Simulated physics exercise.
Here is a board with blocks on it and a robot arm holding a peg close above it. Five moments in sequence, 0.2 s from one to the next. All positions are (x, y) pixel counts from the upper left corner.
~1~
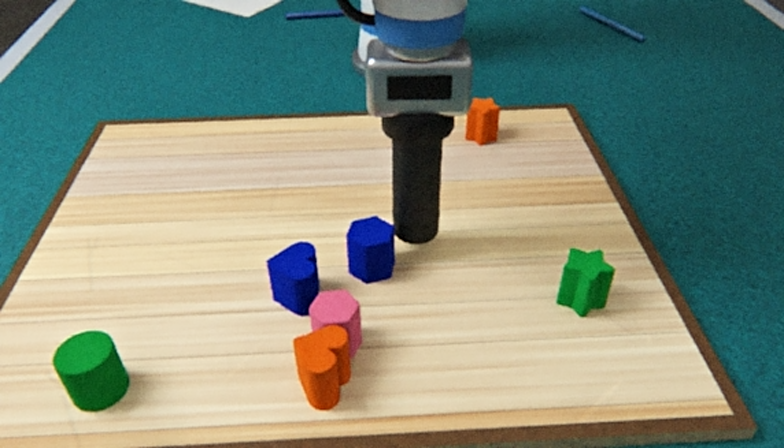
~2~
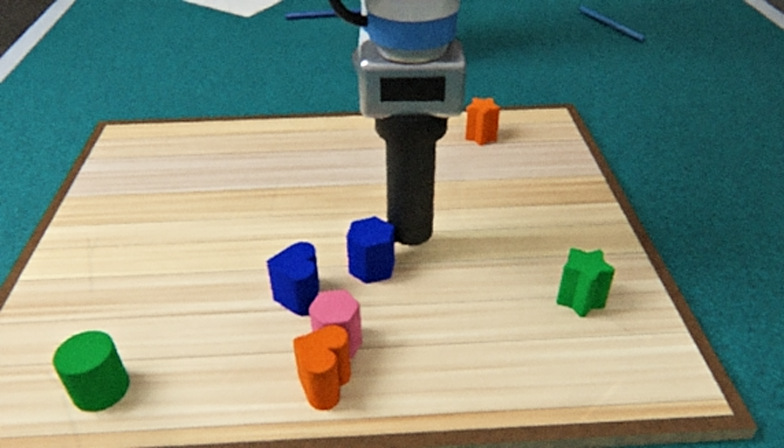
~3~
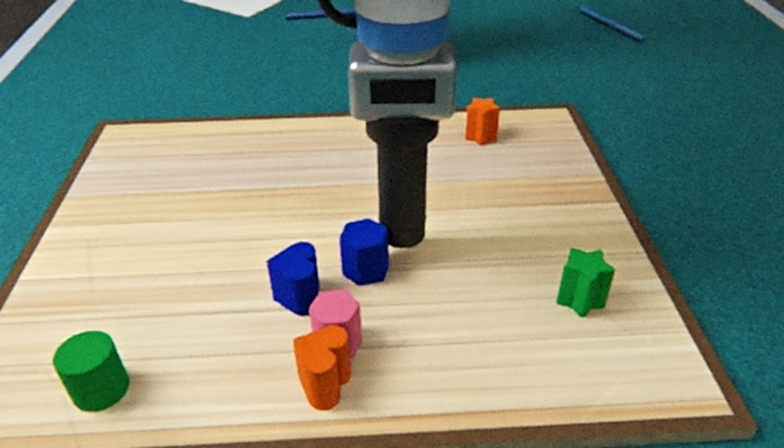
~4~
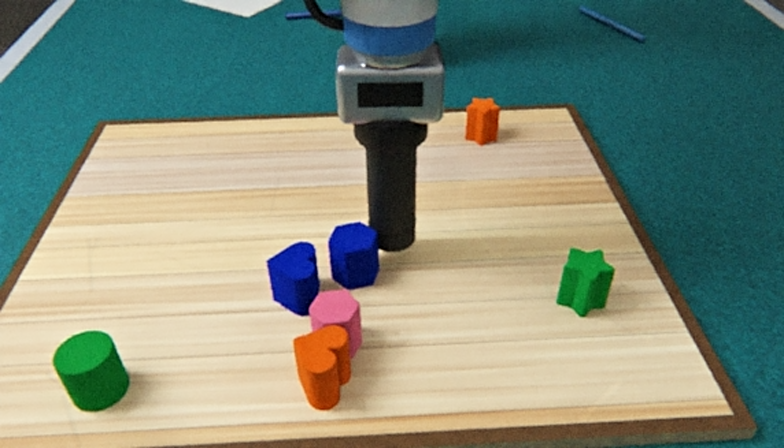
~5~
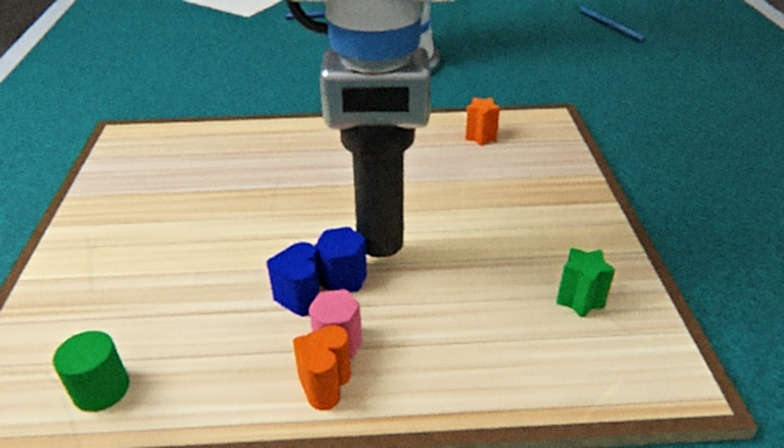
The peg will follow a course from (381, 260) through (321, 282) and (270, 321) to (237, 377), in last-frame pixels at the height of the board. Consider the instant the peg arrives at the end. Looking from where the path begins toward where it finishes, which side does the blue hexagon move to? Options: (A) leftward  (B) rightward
The correct letter is B.
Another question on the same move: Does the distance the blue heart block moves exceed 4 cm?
Yes, I think so.
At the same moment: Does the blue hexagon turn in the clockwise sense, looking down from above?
I believe so.
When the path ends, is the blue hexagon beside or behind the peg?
I believe so.
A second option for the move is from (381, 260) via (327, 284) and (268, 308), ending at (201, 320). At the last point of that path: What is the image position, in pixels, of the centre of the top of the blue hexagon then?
Around (140, 309).
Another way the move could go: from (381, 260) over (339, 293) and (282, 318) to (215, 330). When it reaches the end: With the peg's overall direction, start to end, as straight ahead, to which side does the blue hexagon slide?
Out to the right.
On the path given first. One third of the way, peg (318, 265); blue heart block (240, 284), turned 55° anticlockwise; blue hexagon (270, 259), turned 15° clockwise.
Two thirds of the way, peg (267, 304); blue heart block (177, 320), turned 60° anticlockwise; blue hexagon (210, 290), turned 35° clockwise.
At the end, peg (232, 360); blue heart block (169, 325), turned 60° anticlockwise; pink hexagon still; blue hexagon (198, 294), turned 55° clockwise.
